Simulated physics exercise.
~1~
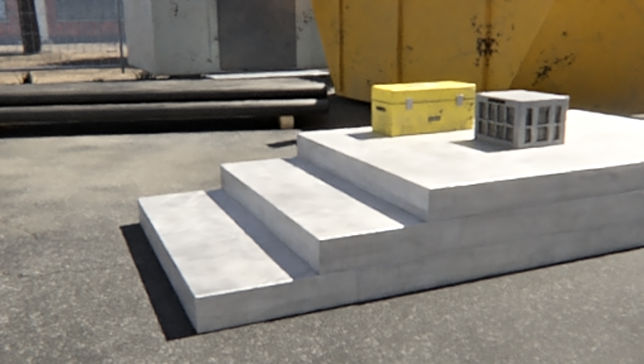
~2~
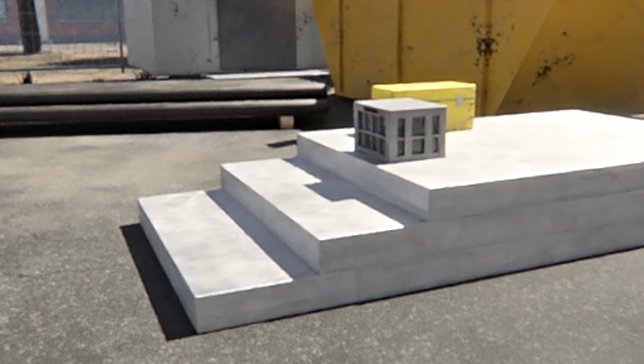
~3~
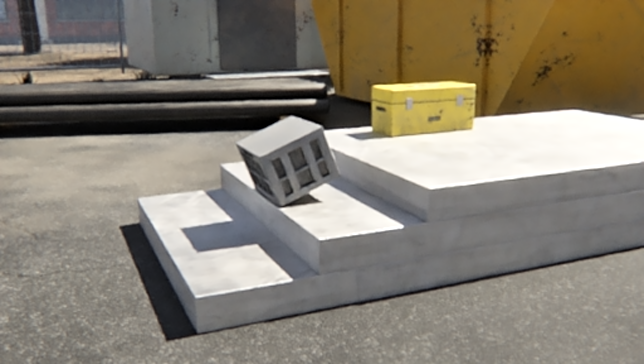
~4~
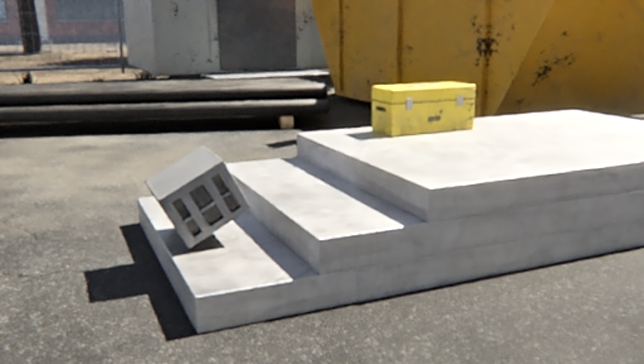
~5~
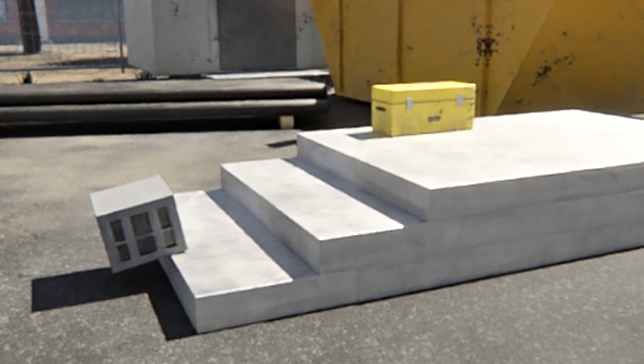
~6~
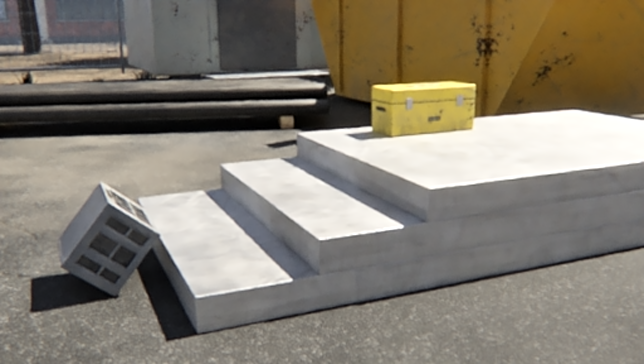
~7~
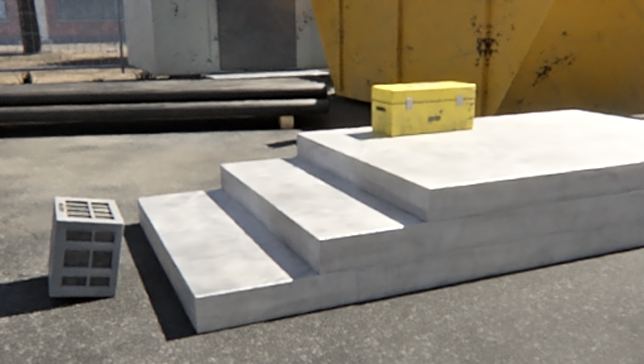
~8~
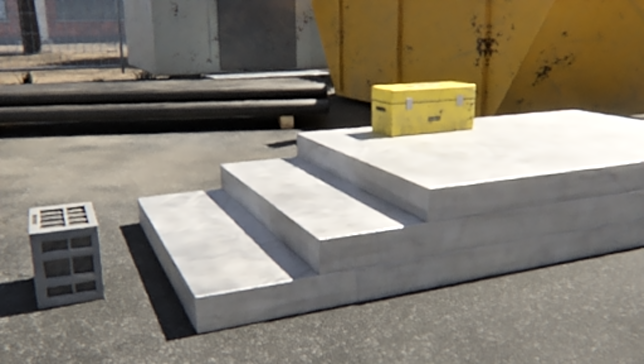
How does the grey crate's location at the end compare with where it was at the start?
At the start the grey crate sits on the landing, just right of the yellow toolbox. By the end it is on the pavement at the far left, beyond the bottom of the steps.
